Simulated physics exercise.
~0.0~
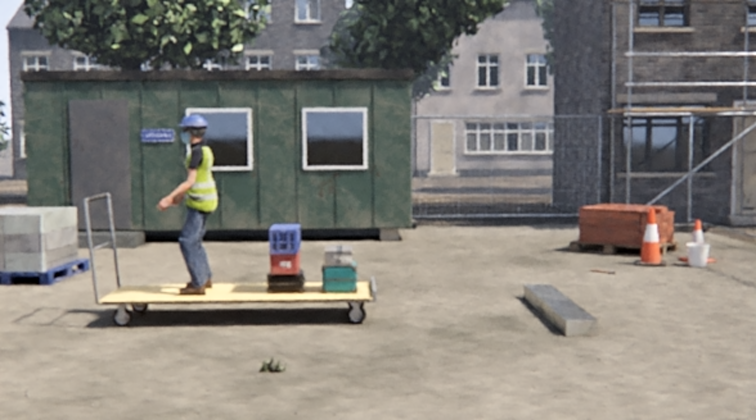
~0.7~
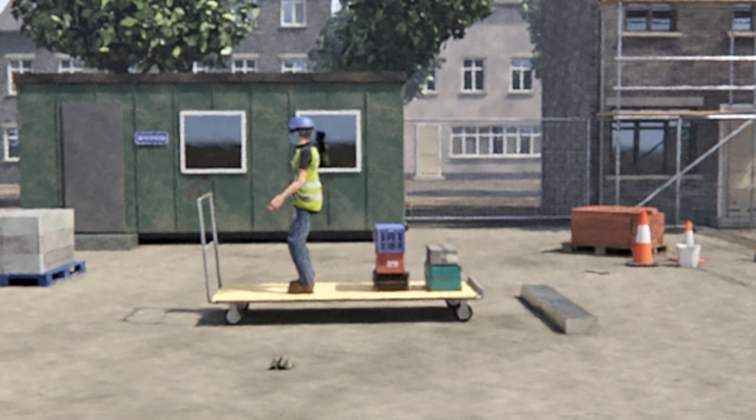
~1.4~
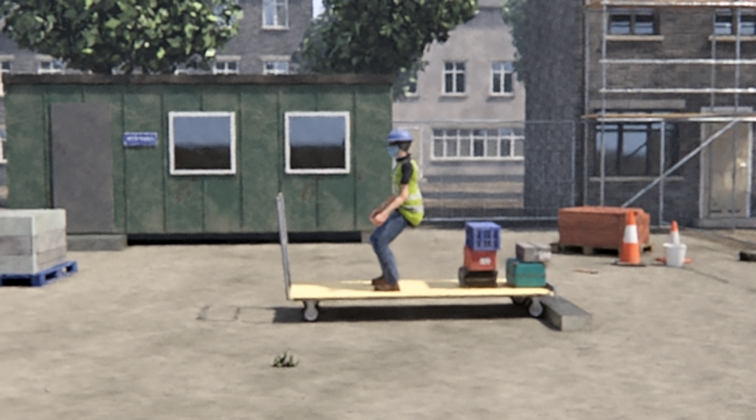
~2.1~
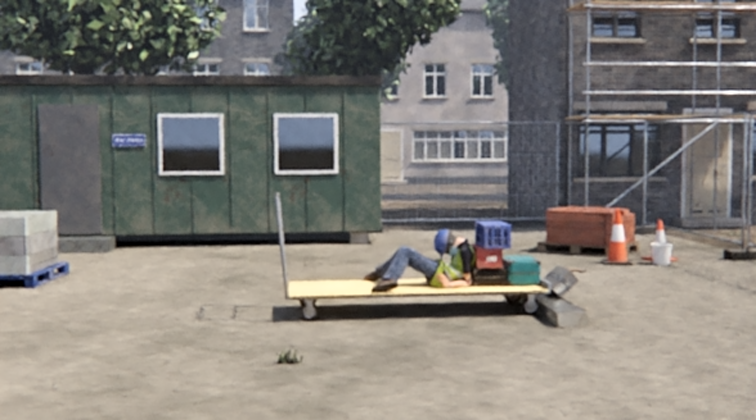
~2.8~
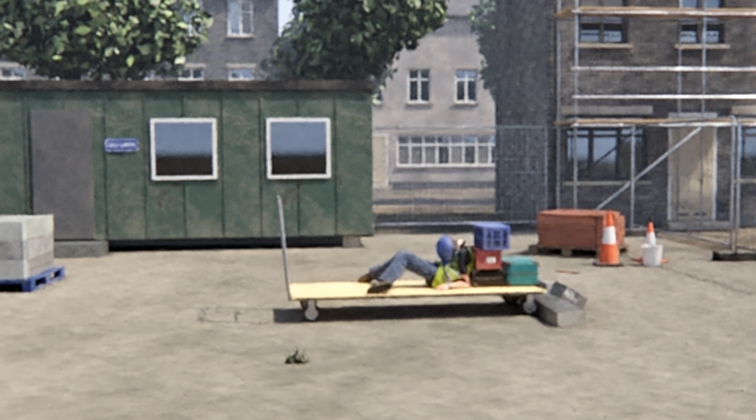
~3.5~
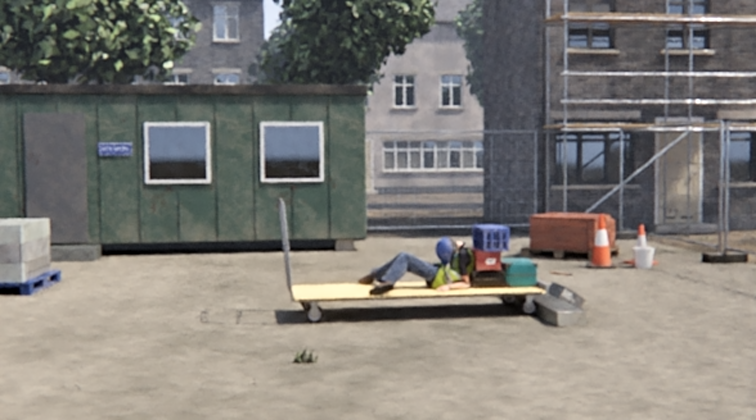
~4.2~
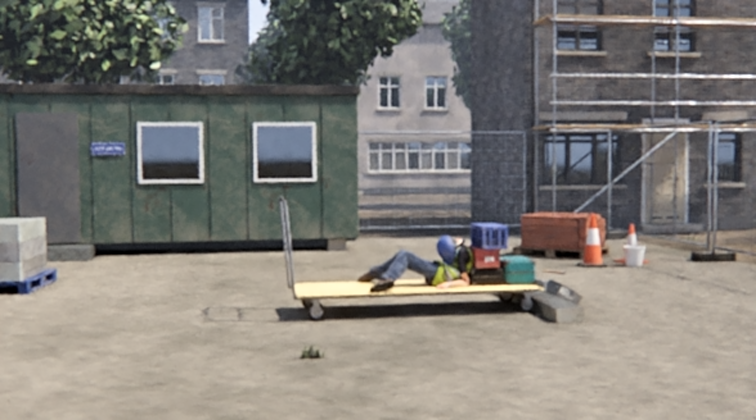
On a building yard with a green cabin, a brick house in scaffolding and traffic cones, a worker in a blue helmet and yellow vest stands on a long flat trolley rolling right. Ahead of the worker sit a blue crate stacked on a red tote and a black case, and a grey parcel on a teal case. The trolley reaches a kerb and stops, and the worker's knees bend. The worker drops backwards onto the deck, head by the stack, while the grey parcel tumbles over the front. It settles against the kerb, and the worker lies still beside the remaining load.
